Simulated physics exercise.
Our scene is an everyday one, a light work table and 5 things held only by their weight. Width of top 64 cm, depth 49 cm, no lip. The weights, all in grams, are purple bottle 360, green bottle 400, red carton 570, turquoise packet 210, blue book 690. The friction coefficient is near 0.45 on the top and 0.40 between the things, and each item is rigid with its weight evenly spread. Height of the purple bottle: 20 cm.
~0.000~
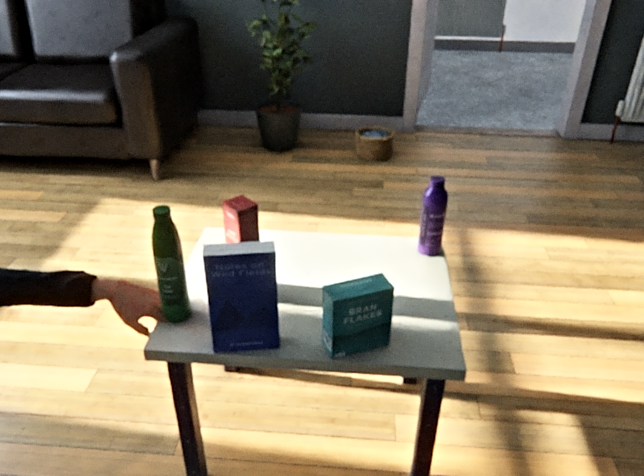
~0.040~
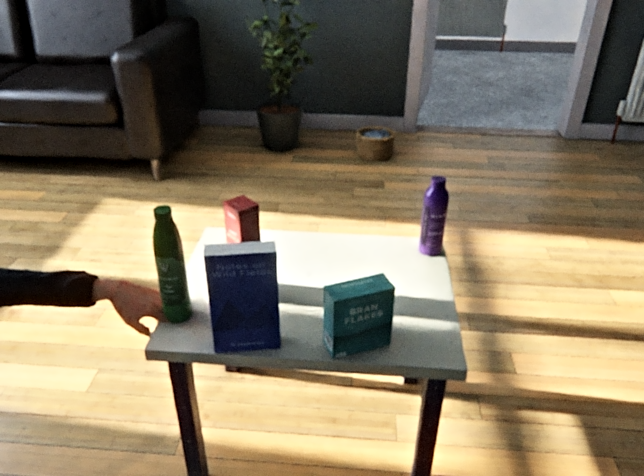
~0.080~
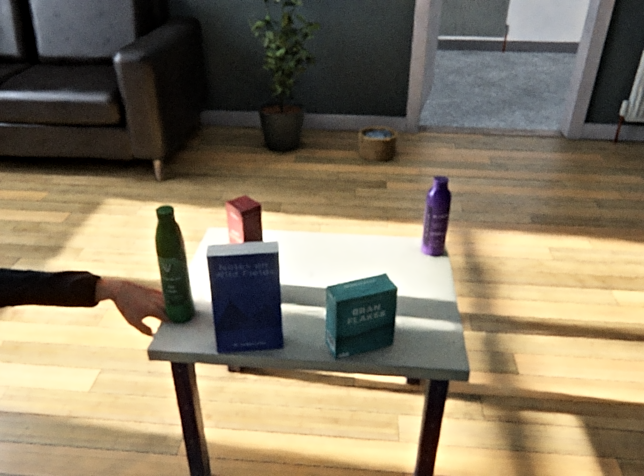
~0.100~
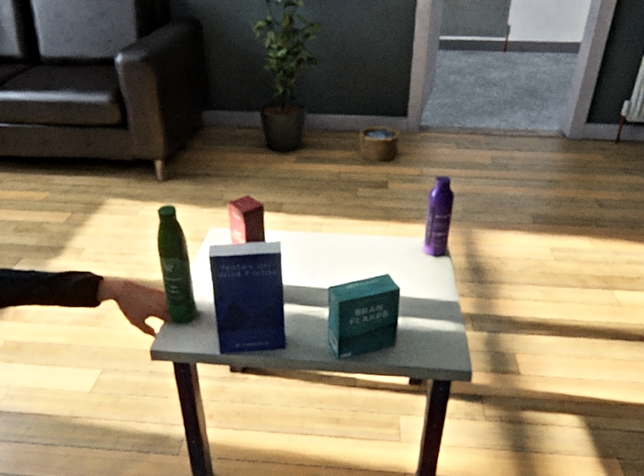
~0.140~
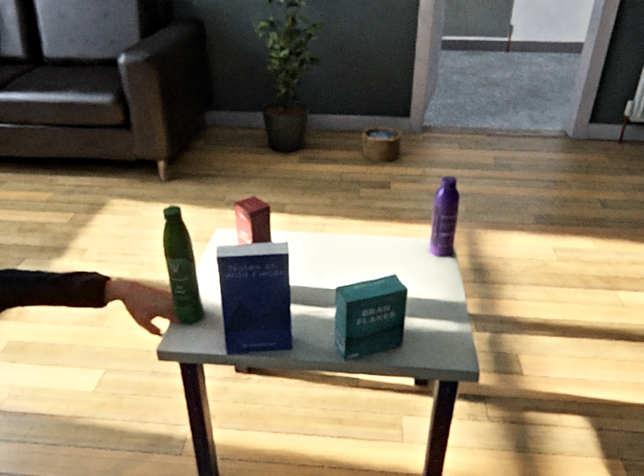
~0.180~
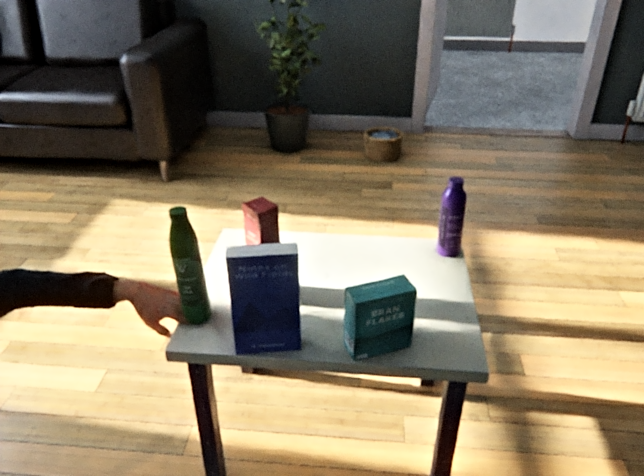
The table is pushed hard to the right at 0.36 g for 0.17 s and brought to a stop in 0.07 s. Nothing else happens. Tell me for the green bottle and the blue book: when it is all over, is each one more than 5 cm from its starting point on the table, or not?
The green bottle most likely moves away; the blue book most likely stays near where it started.
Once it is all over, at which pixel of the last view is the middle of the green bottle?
It comes to a stop close to (296, 310).
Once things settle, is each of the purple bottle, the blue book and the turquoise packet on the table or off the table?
Observed: Purple bottle exits its support; blue book remains in bounds; turquoise packet remains in bounds.
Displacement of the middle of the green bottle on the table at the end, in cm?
Roughly 19 centimetres.
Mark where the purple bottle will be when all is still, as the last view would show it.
It comes to rest somewhere around (561, 388).
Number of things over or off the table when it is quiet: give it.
Count: 3.
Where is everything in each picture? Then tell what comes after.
Green bottle (170, 265); blue book (243, 299), in the first picture.
Turquoise packet (358, 316); purple bottle (434, 216), in the second picture.
Red carton (247, 248); turquoise packet (361, 316), in the third picture.
Purple bottle (439, 216); red carton (249, 249), in the fourth picture.
Table 1 cm from its start; turquoise packet (370, 317); purple bottle (445, 217), in the fifth picture.
Table 3 cm from its start; green bottle (188, 266); blue book (265, 300), in the sixth picture.
Around 0.38 s, table 7 cm from its start; green bottle at 10° to upright near (224, 267); blue book shifted 2 cm near (300, 302); purple bottle at 21° to upright.
Around 0.58 s, table 7 cm from its start; purple bottle now off the table; green bottle at 40° to upright near (257, 274); blue book shifted 2 cm near (300, 302).
Around 0.68 s, table 7 cm from its start; green bottle at 71° to upright near (285, 295); blue book shifted 2 cm near (300, 302); red carton on its side.
Around 0.78 s, table 7 cm from its start; green bottle on its side near (296, 310); blue book shifted 2 cm near (300, 302); red carton on its side.
Finally (1.1 s), off the table, purple bottle; on their side or leaning hard on the table, green bottle and red carton; the other 2 still in place (within 5 cm). In the last view, green bottle near (296, 310), blue book near (300, 302).
